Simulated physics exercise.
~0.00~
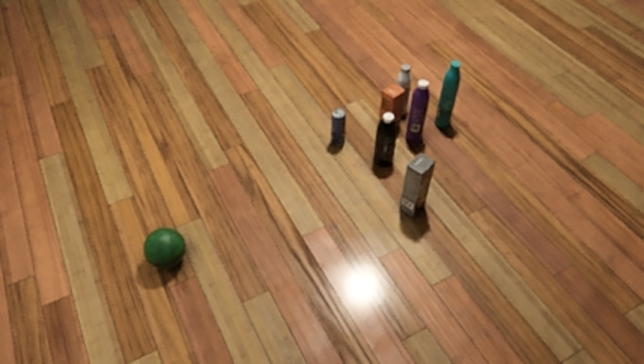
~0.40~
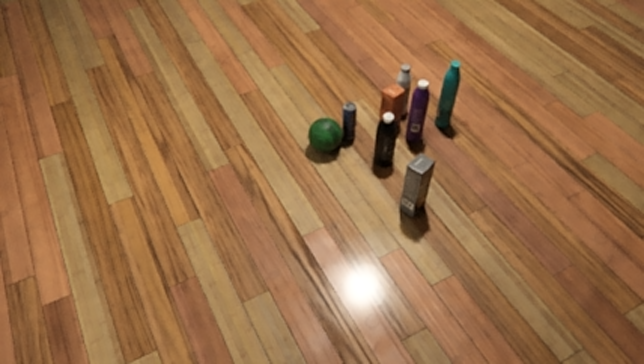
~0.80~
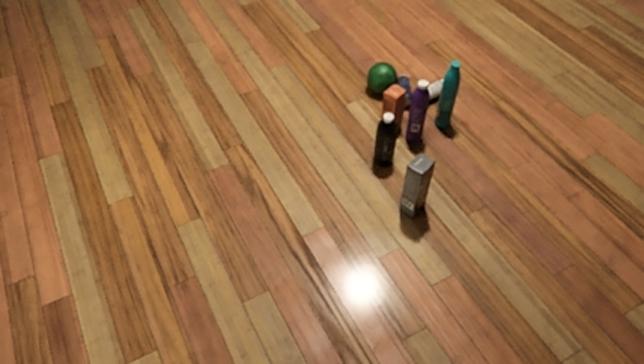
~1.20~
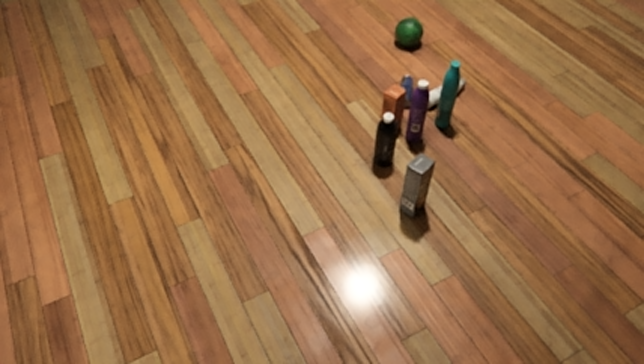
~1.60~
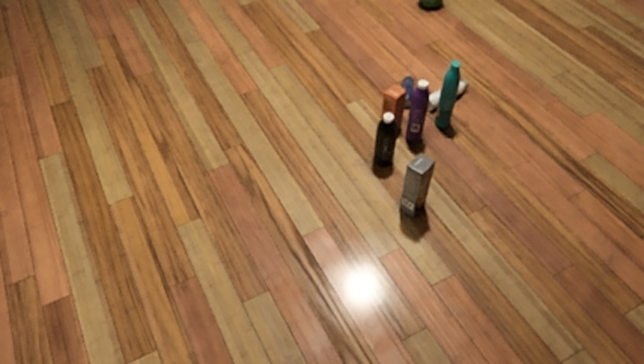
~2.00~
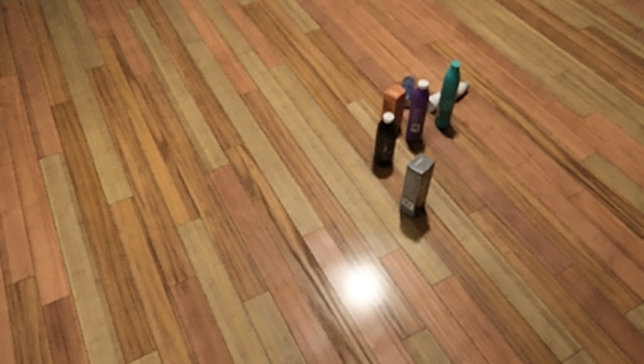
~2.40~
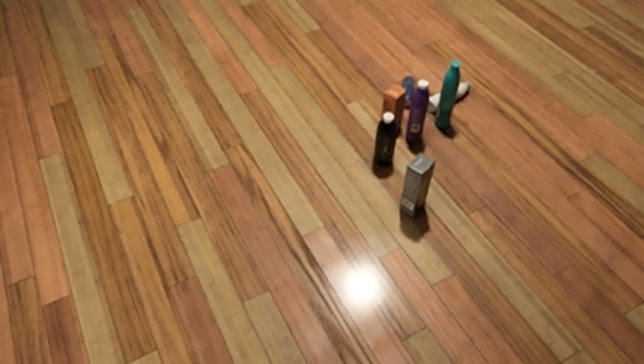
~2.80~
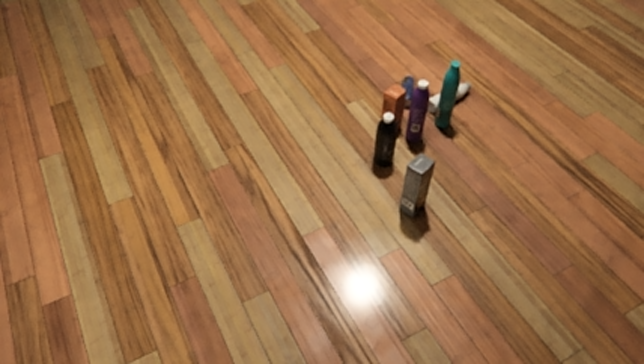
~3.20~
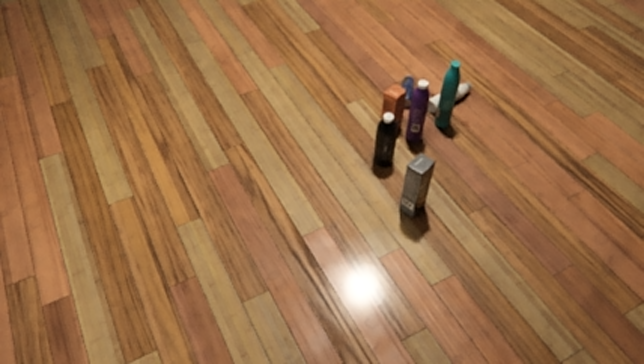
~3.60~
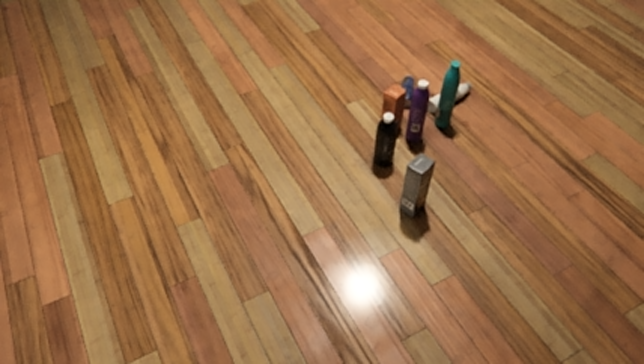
A green ball rolled up and to the right across a wooden floor into a group of standing items, toppling a small blue can and a white bottle, then rolled out of view at the top while the other five stayed upright.
